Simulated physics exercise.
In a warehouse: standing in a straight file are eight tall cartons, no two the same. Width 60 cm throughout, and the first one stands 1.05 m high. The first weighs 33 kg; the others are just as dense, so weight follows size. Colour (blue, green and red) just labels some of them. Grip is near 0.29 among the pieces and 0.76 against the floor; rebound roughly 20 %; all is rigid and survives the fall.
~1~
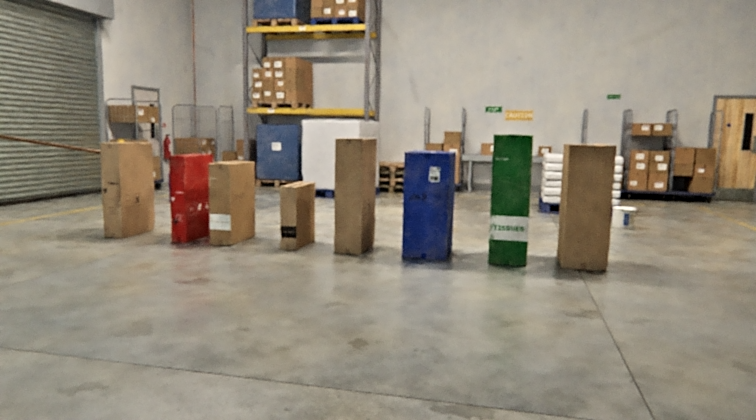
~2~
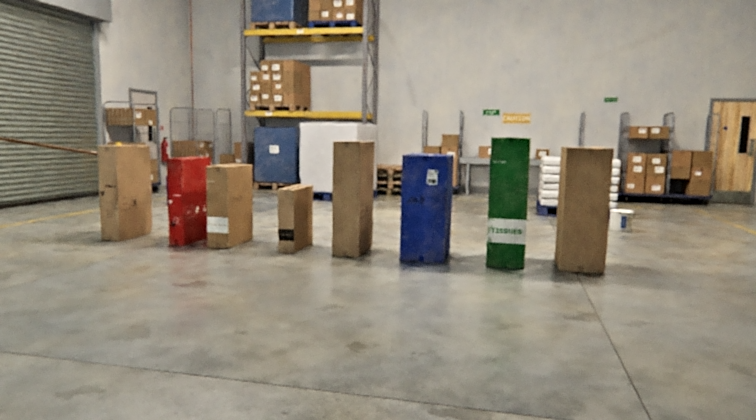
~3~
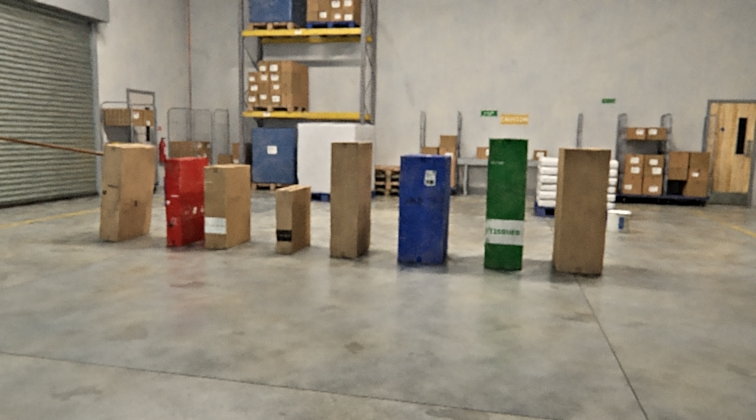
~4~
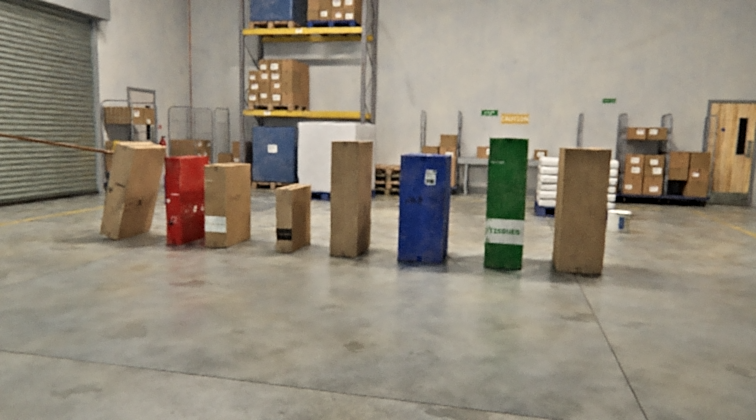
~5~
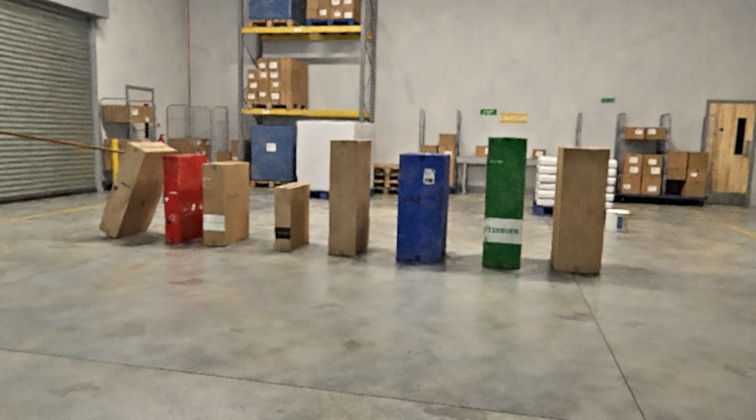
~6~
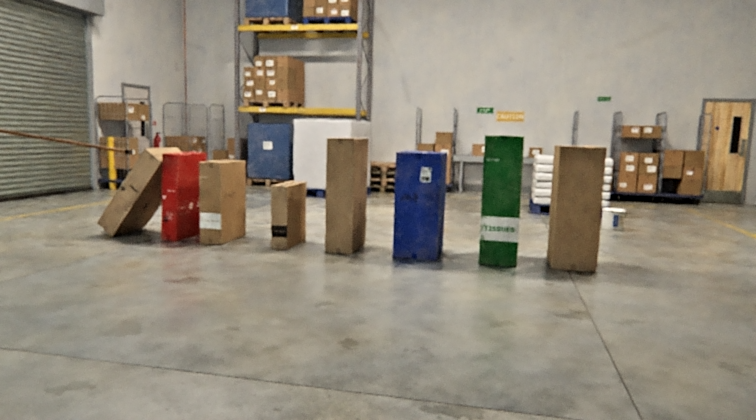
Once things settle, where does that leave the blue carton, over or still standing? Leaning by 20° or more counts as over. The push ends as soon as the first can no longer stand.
That carton keeps its feet.
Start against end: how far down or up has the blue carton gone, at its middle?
About 0 cm lower.
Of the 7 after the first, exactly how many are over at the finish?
It comes to 3.
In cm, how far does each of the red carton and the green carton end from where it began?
Moved: Red 50, green 0.
Then, 0.24 s past the last view, none of the 7 other cartons over, 1 disturbed; blue carton unmoved; red carton 18° from how it stood.
Then, 0.56 s past the last view, 2 of the 7 other cartons over; blue carton unmoved; red carton 46° from how it stood.
Then, 0.96 s past the last view, 3 of the 7 other cartons over; blue carton unmoved; red carton 61° from how it stood.
In the end, 3 of the 7 other cartons over; blue carton unmoved; red carton 61° from how it stood; green carton unmoved. Four left standing. From the last view, middles, blue carton near (421, 203), red carton near (224, 212).
